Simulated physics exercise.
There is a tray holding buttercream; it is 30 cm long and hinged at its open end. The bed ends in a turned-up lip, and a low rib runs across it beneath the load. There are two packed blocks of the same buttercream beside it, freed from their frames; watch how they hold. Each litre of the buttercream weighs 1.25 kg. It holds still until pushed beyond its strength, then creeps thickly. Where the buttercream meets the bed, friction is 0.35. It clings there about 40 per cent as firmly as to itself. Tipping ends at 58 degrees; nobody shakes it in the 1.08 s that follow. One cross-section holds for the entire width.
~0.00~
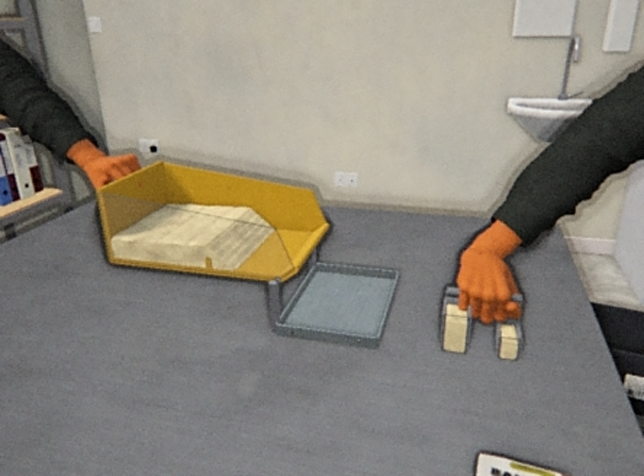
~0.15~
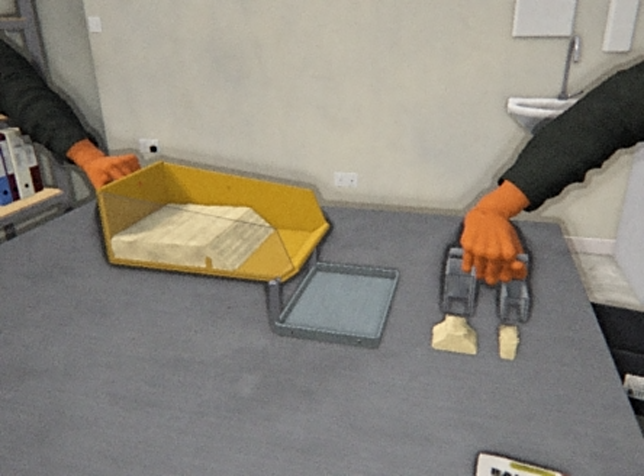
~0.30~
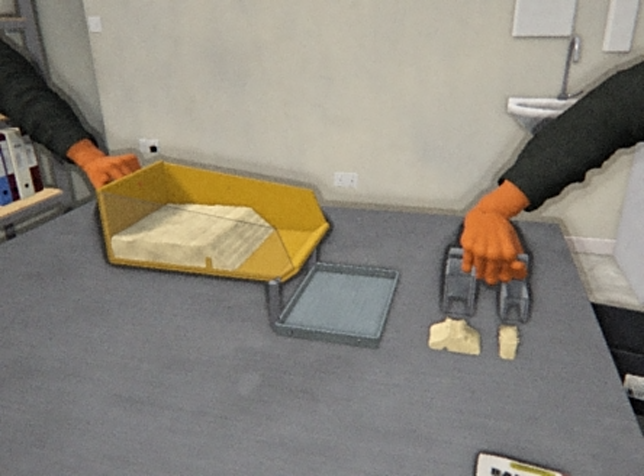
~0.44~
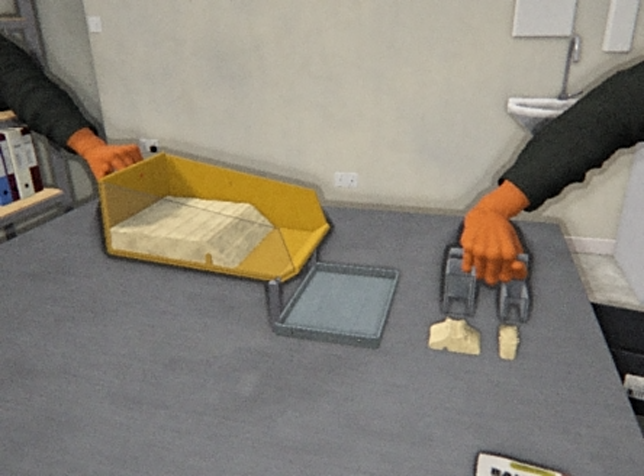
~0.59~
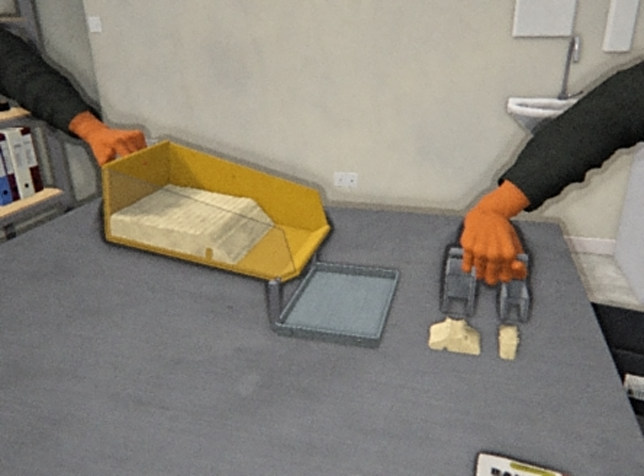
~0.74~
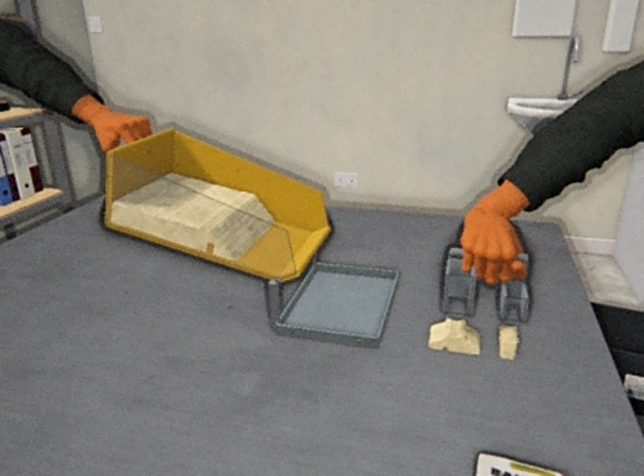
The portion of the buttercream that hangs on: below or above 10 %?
Likely outcome: In excess of 10 per cent.
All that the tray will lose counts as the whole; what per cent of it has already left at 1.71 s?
Some 60 per cent.
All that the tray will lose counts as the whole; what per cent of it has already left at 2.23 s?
I'd put it near 100 %.
After 1.18 s, the tilt is 27 degrees and 100 % is on the bed.
After 1.71 s, the tilt is 44 degrees and 50 % is on the bed.
After 2.23 s, the tilt is 58 degrees and 17 % is on the bed.
After 2.76 s, the tilt is 58 degrees and 17 % is on the bed.
After 3.30 s, at the end, the tilt is 58 degrees and 17 % is on the bed.
